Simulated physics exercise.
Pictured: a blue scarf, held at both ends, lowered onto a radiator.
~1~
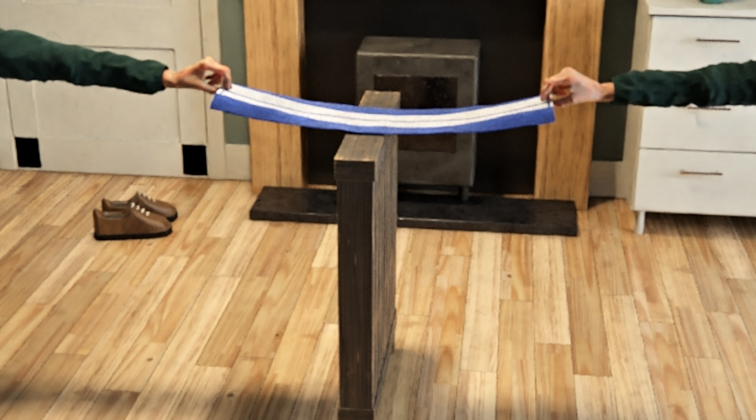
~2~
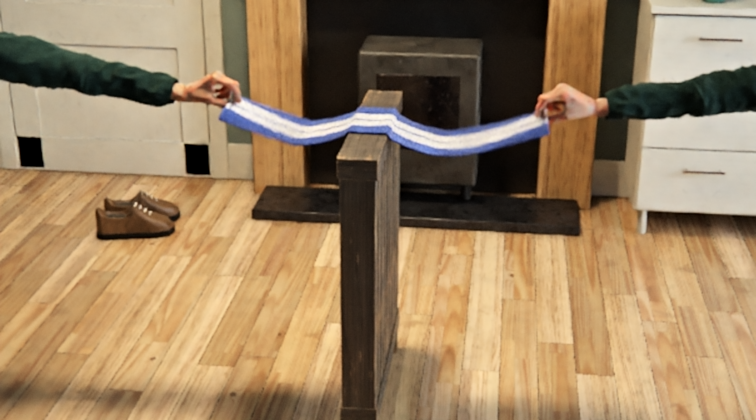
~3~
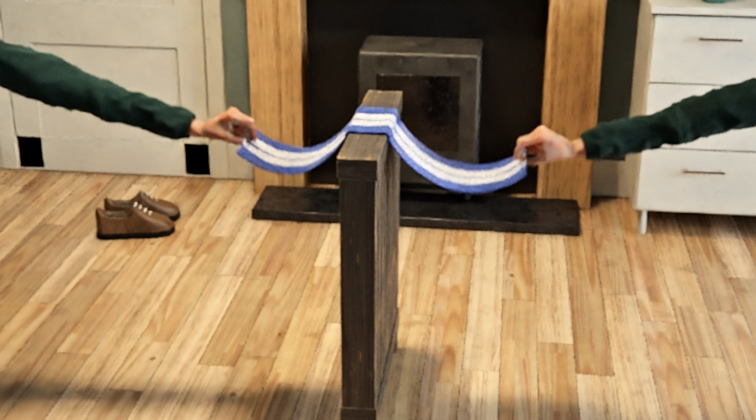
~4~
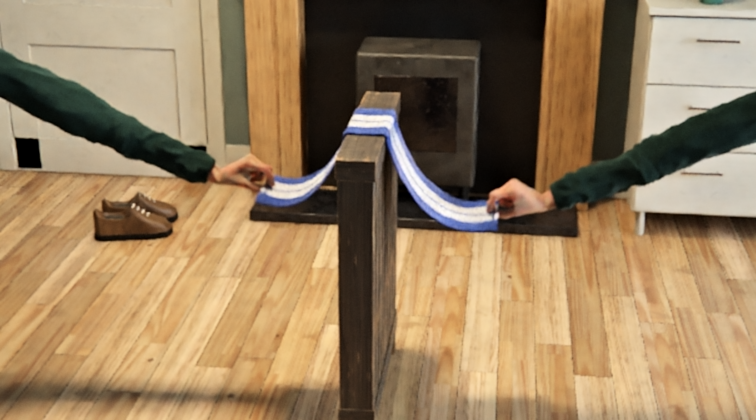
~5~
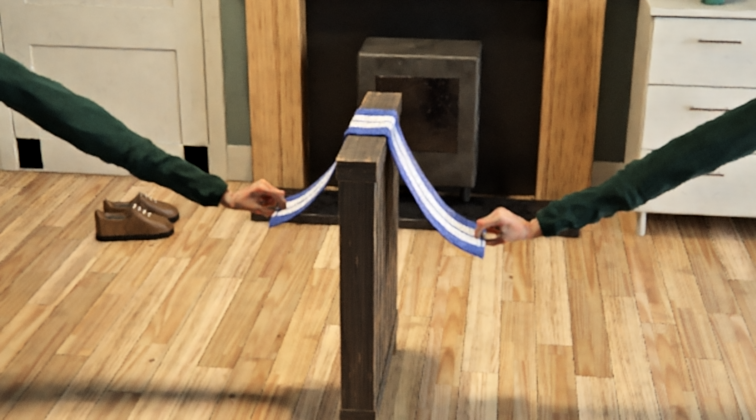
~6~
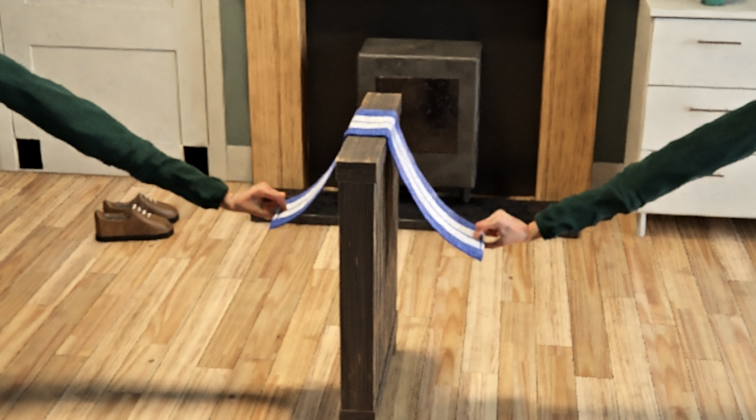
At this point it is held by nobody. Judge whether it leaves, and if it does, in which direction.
It does not leave.
Then, 0.16 s on from there, scarf hanging on both sides, left end near (293, 228), right end near (467, 256).
Then, 0.26 s on from there, scarf hanging on both sides, left end near (325, 243), right end near (433, 270).
Then, 0.36 s on from there, scarf hanging on both sides, left end near (353, 247), right end near (402, 274).
In the end, scarf hanging on both sides, left end near (353, 247), right end near (390, 274). The blue scarf stays on top.
